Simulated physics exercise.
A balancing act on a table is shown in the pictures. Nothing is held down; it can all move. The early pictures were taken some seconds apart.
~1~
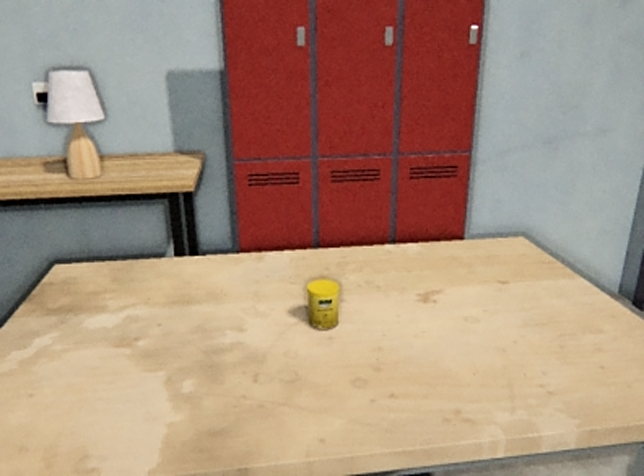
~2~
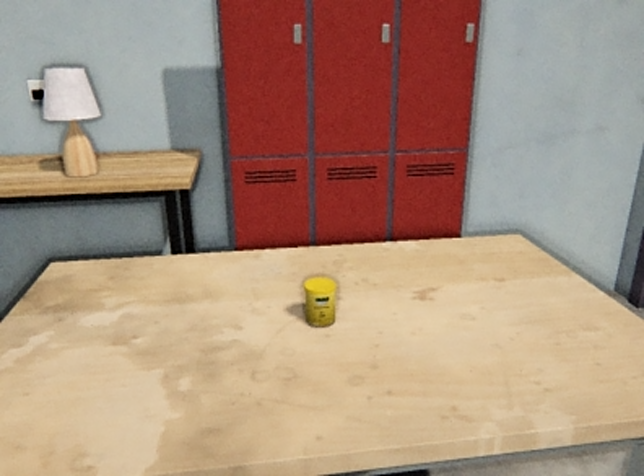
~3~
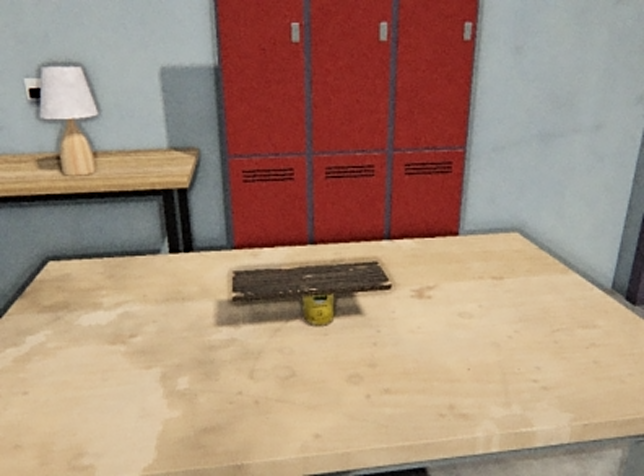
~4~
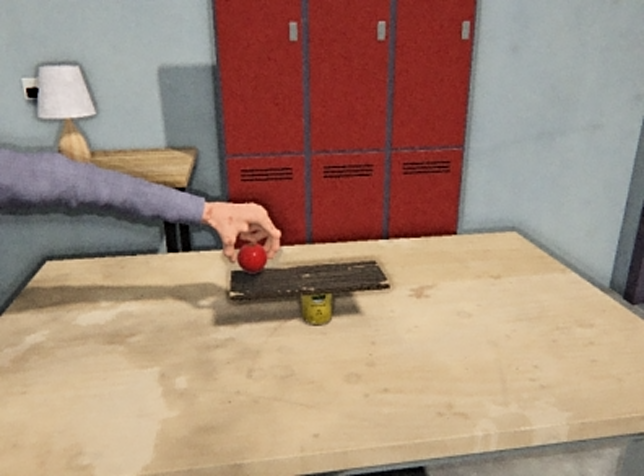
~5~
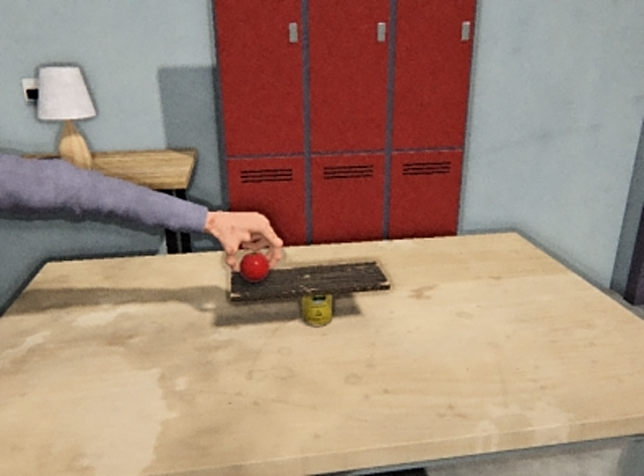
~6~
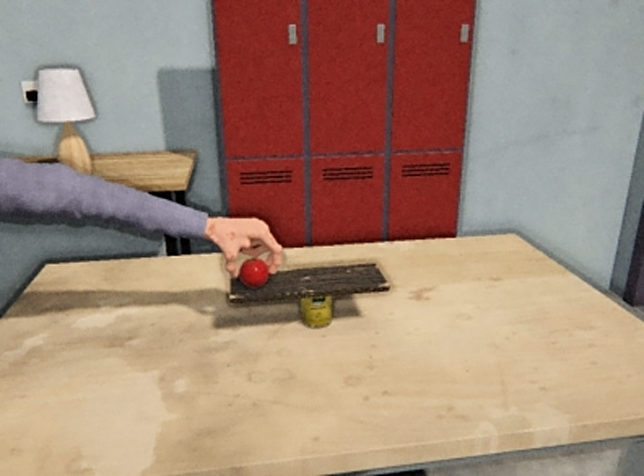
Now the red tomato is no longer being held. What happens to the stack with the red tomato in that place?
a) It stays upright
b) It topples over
b, it topples over.
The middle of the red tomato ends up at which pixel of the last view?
In the final view it sits at roughly (204, 323).
Then, 0.40 s on from there, red tomato now fallen; black board turned 32° from how it was put.
Then, 0.50 s on from there, black board turned 37° from how it was put.
Then, 0.70 s on from there, black board turned 30° from how it was put.
Then, 0.90 s on from there, black board turned 27° from how it was put.
In the end, fallen, red tomato; moved from the start, black board; yellow tin unmoved. At the end, from the last picture's camera, red tomato near (204, 323). The stack gives way.
